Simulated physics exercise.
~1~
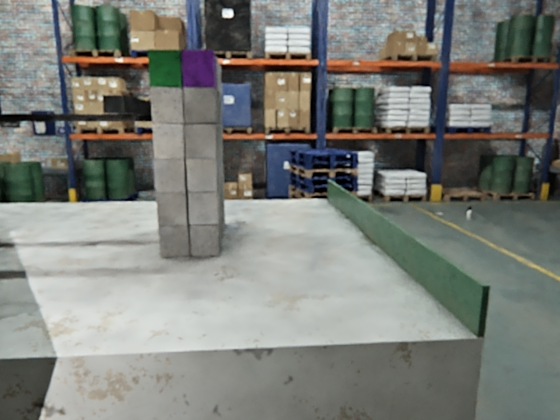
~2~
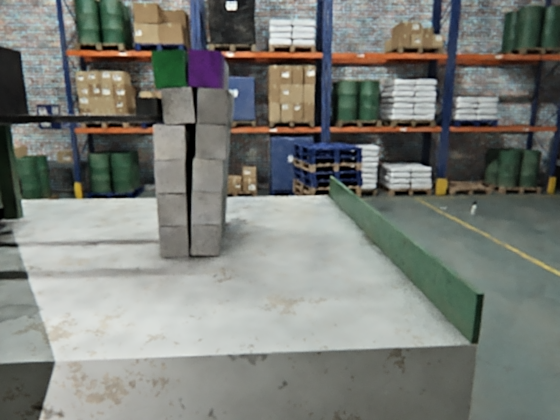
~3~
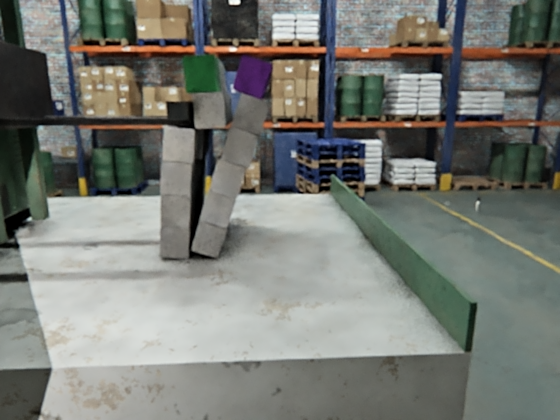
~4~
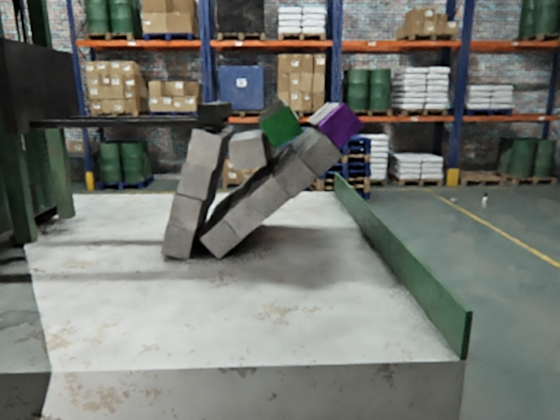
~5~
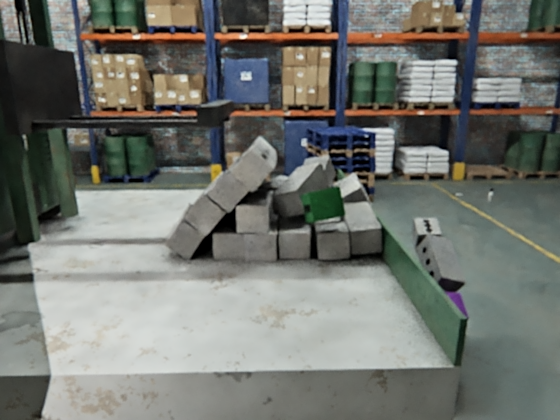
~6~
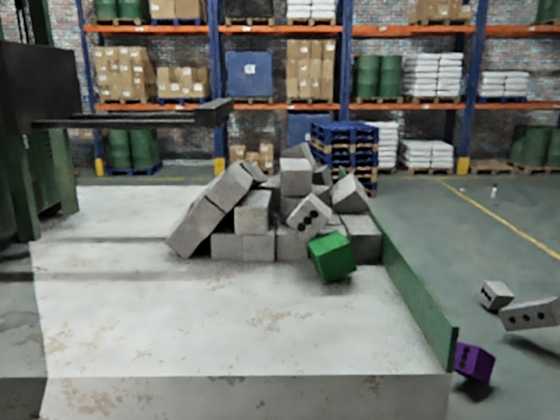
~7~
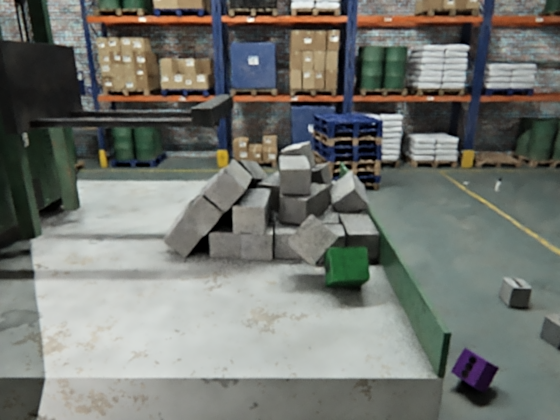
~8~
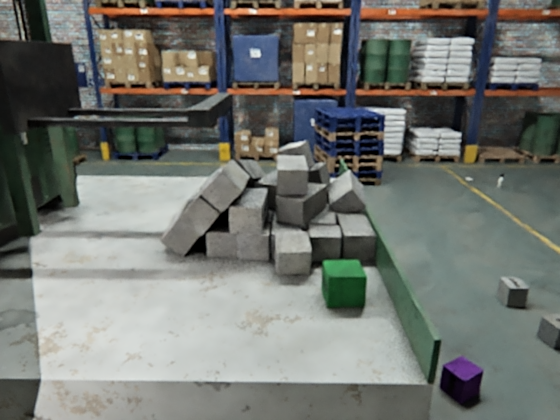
In a warehouse, a truck's beam pushes a tall stack of grey concrete blocks rightward until it leans and collapses toward a low green board. A few blocks, including the purple one, end on the floor beyond, while the green one rests beside the heap on the dock.
